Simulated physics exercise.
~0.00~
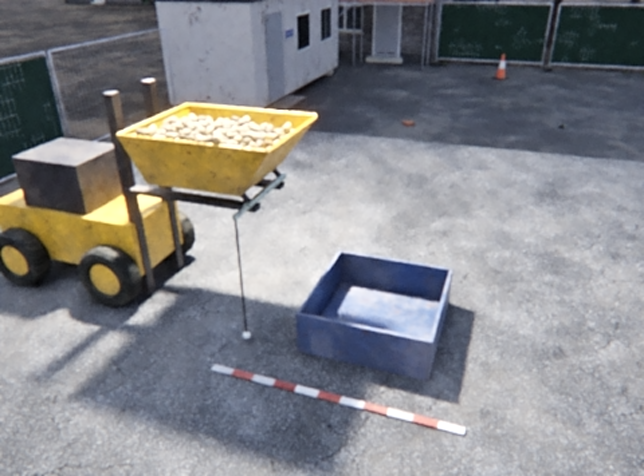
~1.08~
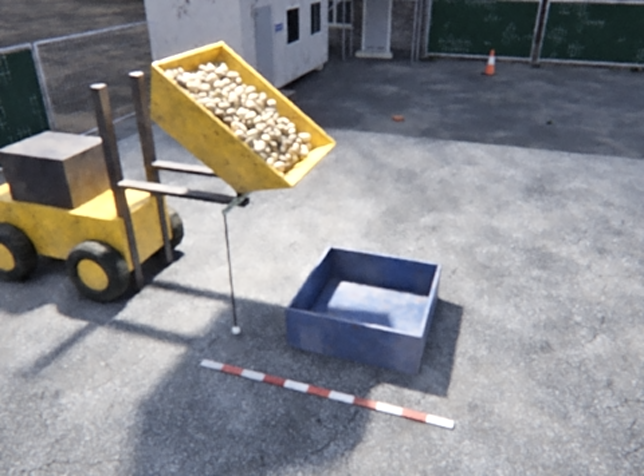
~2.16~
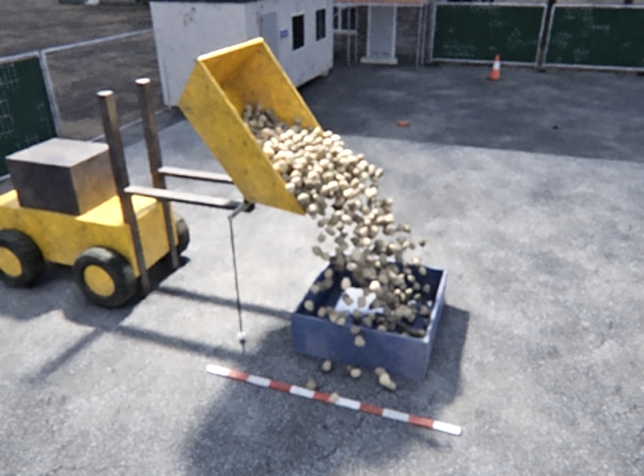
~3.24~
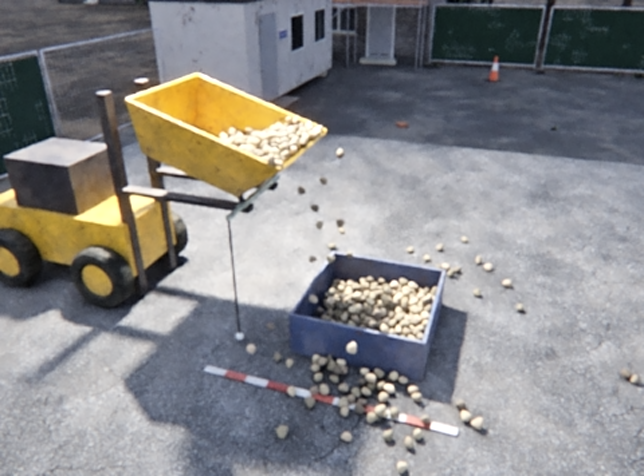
Paved yard where a yellow forklift tips its skip, pouring round stones into a blue bin, some scattering, then levels partway back.
